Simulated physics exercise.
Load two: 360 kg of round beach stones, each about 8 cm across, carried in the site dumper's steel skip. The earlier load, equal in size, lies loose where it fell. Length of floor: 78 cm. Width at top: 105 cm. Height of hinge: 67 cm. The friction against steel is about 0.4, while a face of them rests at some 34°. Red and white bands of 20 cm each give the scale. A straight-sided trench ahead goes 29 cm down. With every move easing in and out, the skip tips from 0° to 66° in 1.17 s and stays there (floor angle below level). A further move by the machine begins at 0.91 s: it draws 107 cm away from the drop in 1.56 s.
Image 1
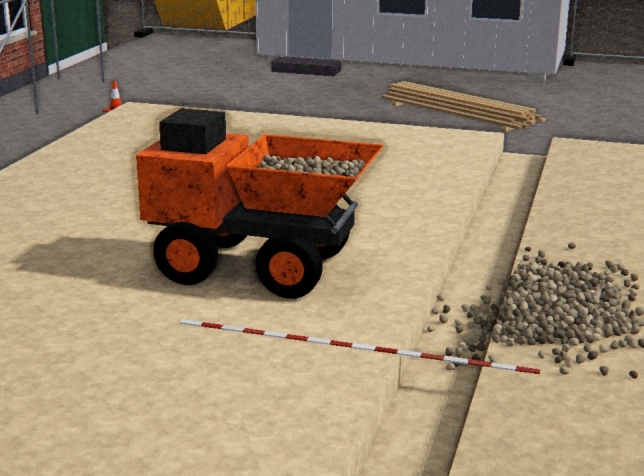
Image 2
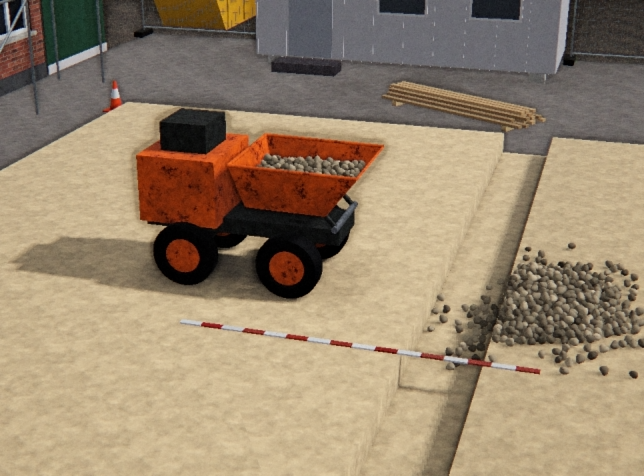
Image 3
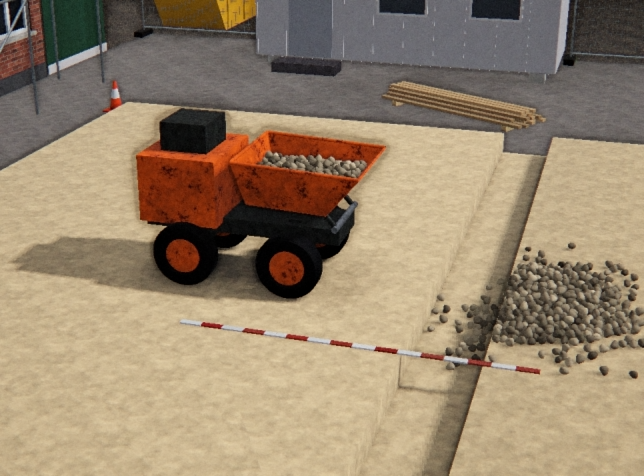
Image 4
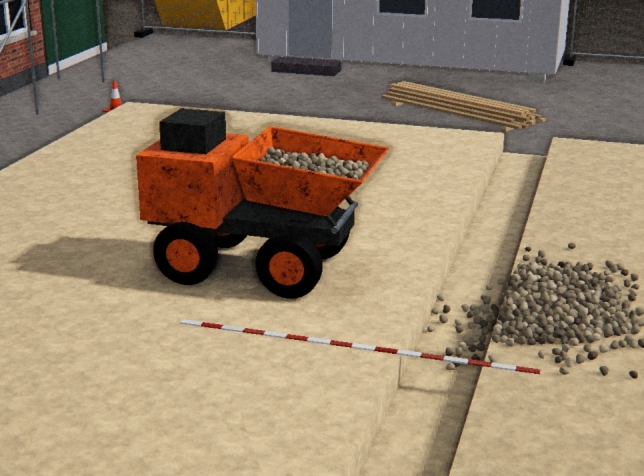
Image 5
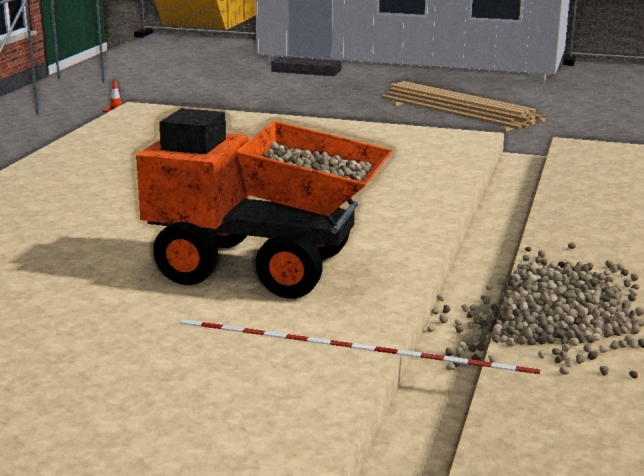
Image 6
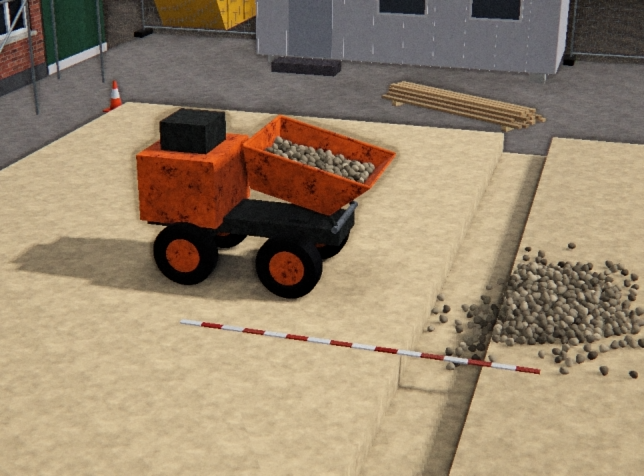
An orange dumper stood still on sandy ground, facing a trench with loose stones heaped mostly beyond it, and its skip, loaded with stones, slowly tilted a little forward to the right.
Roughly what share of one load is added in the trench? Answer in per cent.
I would say 51 per cent.
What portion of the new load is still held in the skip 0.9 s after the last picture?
Close to 75 in a hundred.
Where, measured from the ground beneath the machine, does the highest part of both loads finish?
The top ends about 24 cm above the ground.
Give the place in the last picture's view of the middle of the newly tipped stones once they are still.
The centre sits about (433, 304).
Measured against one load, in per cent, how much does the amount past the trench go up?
Roughly 0 in a hundred of a load.
Then, 0.5 s after the last picture the floor is at 56°; in per cent of one load, 100 in the skip, 8 in the trench, 92 past the trench; the foremost stones are past the picture's edge.
Then, 0.9 s after the last picture the floor is at 66°; in per cent of one load, 74 in the skip, 18 short of the trench, 16 in the trench, 92 past the trench; the foremost stones are past the picture's edge.
Then, 2.6 s after the last picture the floor is at 66°; in per cent of one load, 0 in the skip, 49 short of the trench, 59 in the trench, 92 past the trench; the foremost stones are past the picture's edge.
Then, 5.1 s after the last picture the floor is at 66°; in per cent of one load, 0 in the skip, 49 short of the trench, 59 in the trench, 92 past the trench; the foremost stones are past the picture's edge. Net gain in the trench, 51.
